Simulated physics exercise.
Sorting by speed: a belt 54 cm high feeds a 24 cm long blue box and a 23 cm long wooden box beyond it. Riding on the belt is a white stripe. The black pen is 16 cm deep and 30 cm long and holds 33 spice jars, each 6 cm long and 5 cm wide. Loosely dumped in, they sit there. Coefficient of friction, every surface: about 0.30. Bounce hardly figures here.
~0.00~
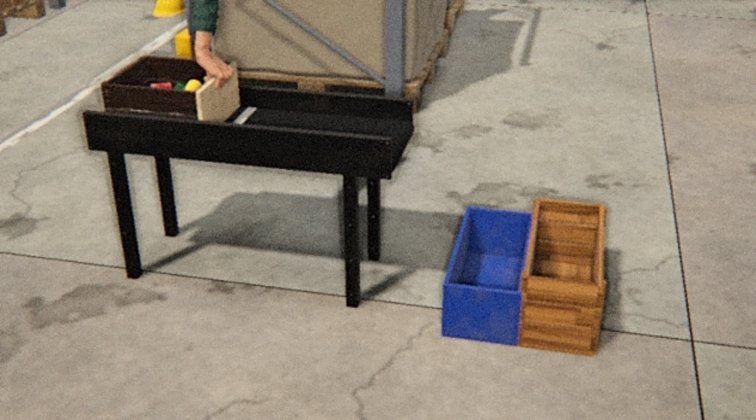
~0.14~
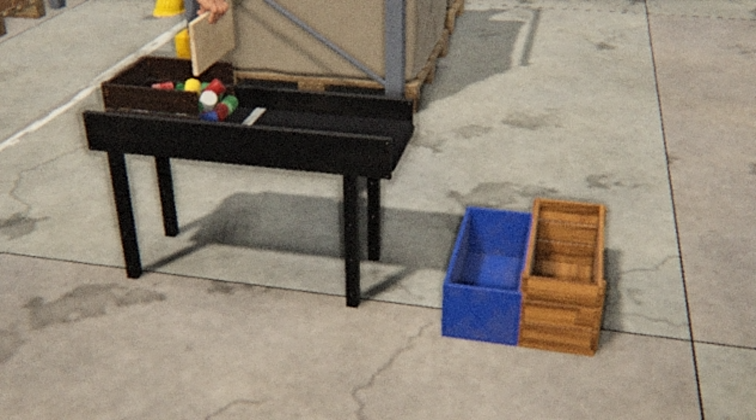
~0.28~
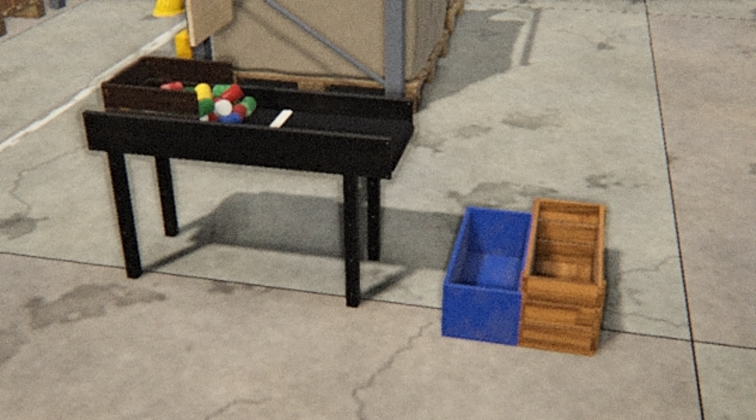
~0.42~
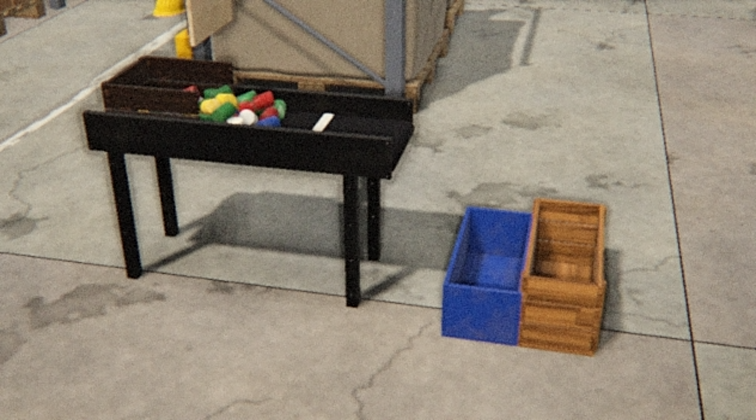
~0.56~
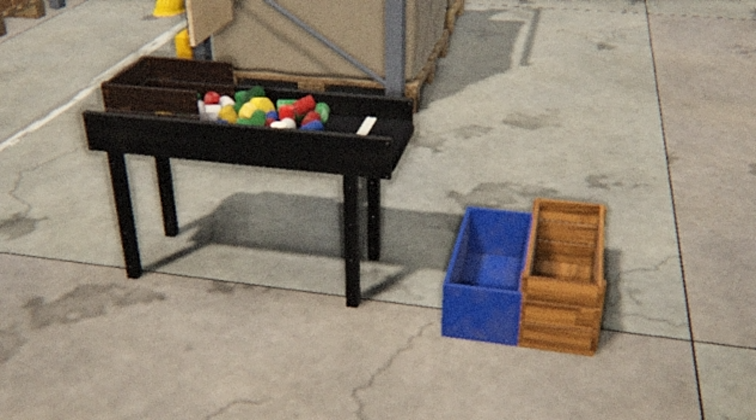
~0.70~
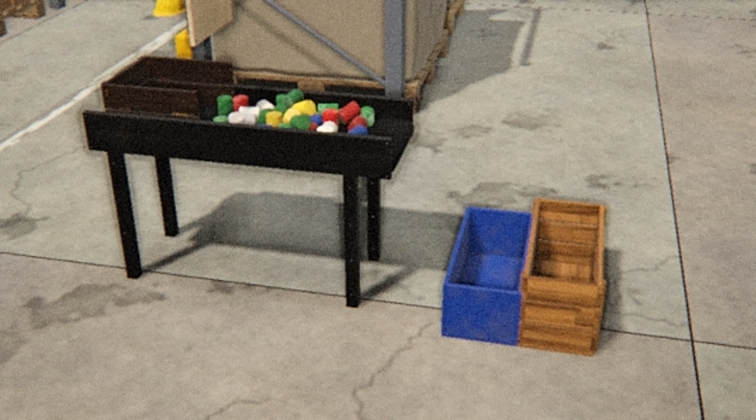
At the start, a hand holds a pale board at the open end of a dark box of colourful pieces on a black belt table. The hand lifts the board away, and the pieces slide out and ride rightward along the belt behind a white stripe, spreading into a long, loose row.
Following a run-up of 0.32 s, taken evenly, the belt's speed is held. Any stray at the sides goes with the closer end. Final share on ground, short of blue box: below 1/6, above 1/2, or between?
The share there will fall below one sixth.
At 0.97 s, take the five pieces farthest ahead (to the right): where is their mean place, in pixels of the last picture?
I'd put them at about (451, 166).
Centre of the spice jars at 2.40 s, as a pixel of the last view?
Near (490, 284).
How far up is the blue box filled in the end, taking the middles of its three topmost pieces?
Some 7 cm.
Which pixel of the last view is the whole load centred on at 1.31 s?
Roughly at pixel (487, 240).
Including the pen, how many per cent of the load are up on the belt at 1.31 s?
Roughly 5 percent, I reckon.
After 0.97 s, 24 on the belt and 9 in the air.
After 1.31 s, 17 in the blue box, 1 on the belt and 15 in the air.
After 1.79 s, 32 in the blue box and 1 on the belt.
Outcome (at 2.40 s), 32 in the blue box and 1 on the ground short of the blue box. Asked share, 1 of 33, 3 per cent.
